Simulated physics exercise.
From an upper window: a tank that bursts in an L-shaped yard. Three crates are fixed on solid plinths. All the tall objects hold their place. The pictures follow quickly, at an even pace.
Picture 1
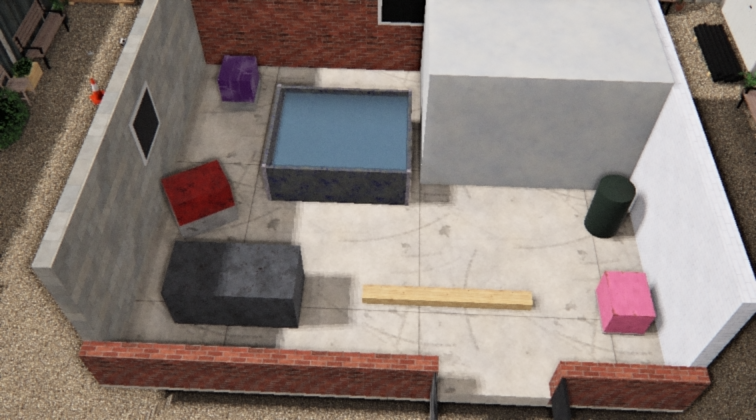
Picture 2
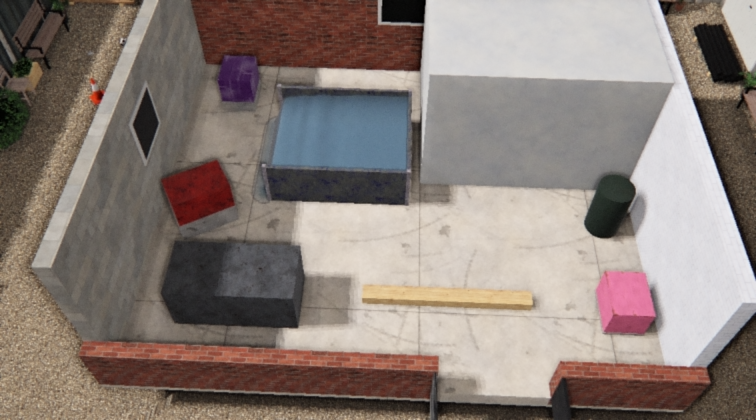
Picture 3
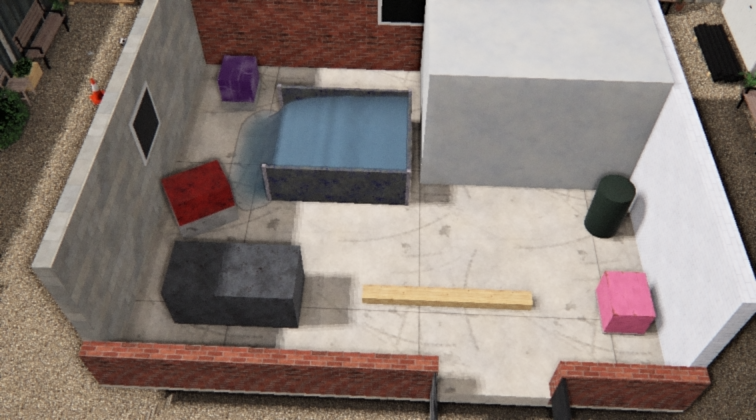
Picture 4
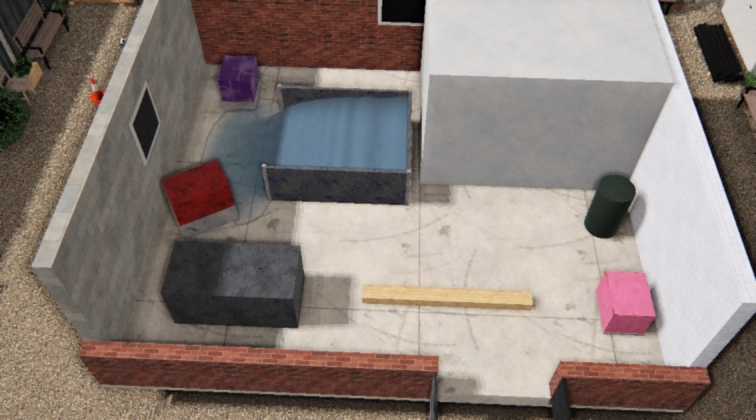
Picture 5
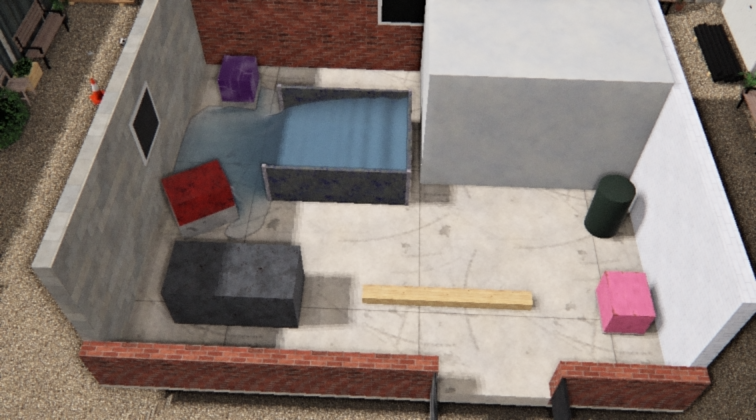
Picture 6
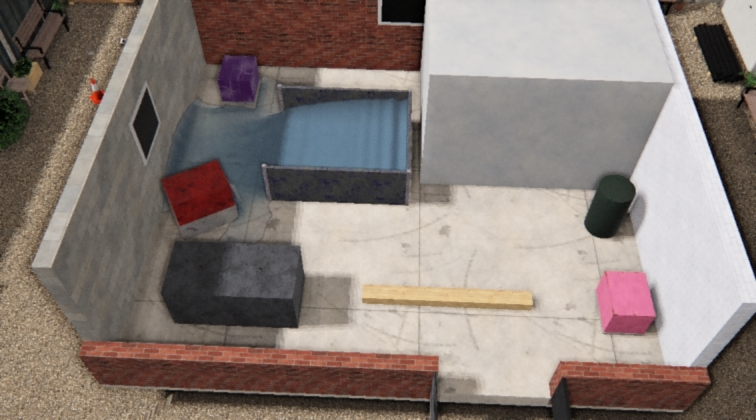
A tank of blue water opens on its left side and water spreads around a red box.
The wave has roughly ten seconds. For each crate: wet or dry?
One by one: The red crate is wetted; the purple crate is wetted; the pink crate is wetted.
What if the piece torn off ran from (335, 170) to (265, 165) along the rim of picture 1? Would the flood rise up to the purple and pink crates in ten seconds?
One by one: Purple crate is spared, pink crate is topped.
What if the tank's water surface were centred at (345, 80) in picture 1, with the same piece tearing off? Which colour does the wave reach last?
Last comes the one in pink.
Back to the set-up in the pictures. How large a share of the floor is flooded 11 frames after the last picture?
Some 35 per cent.
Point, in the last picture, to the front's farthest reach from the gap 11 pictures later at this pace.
Roughly at (117, 363).
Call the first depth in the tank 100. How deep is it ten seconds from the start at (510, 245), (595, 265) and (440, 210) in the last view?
About 2, 10 and 4 per cent.
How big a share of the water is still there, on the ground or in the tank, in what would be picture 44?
Close to 100 %.
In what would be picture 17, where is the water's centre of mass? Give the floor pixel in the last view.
At about (258, 155).
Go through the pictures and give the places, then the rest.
The first picture shows the open tank at (341, 130) is whole and still.
In the second picture, the front is at a hidden place, out from the gap at (278, 148).
In the third picture, water pours out at (278, 149) and has run to (262, 113).
In the fourth picture, the front is at (258, 101), out from the gap at (278, 151).
In the fifth picture, water pours out at (278, 151) and has run to (189, 124).
In the sixth picture, the front is at (196, 101), out from the gap at (278, 151).
A moment on, water covers 25 % of the floor; the red crate water round its plinth, the purple crate water round its plinth, the pink crate not reached.
Next, water covers 35 % of the floor; the red crate water round its plinth, the purple crate water round its plinth, the pink crate not reached.
Then, water covers 55 % of the floor; the red crate water round its plinth, the purple crate water round its plinth, the pink crate not reached.
Later, water covers 85 % of the floor; the red crate water round its plinth, the purple crate water round its plinth, the pink crate water round its plinth.
In the end, water covers 95 % of the floor; the red crate was topped, the purple crate was topped, the pink crate was topped.
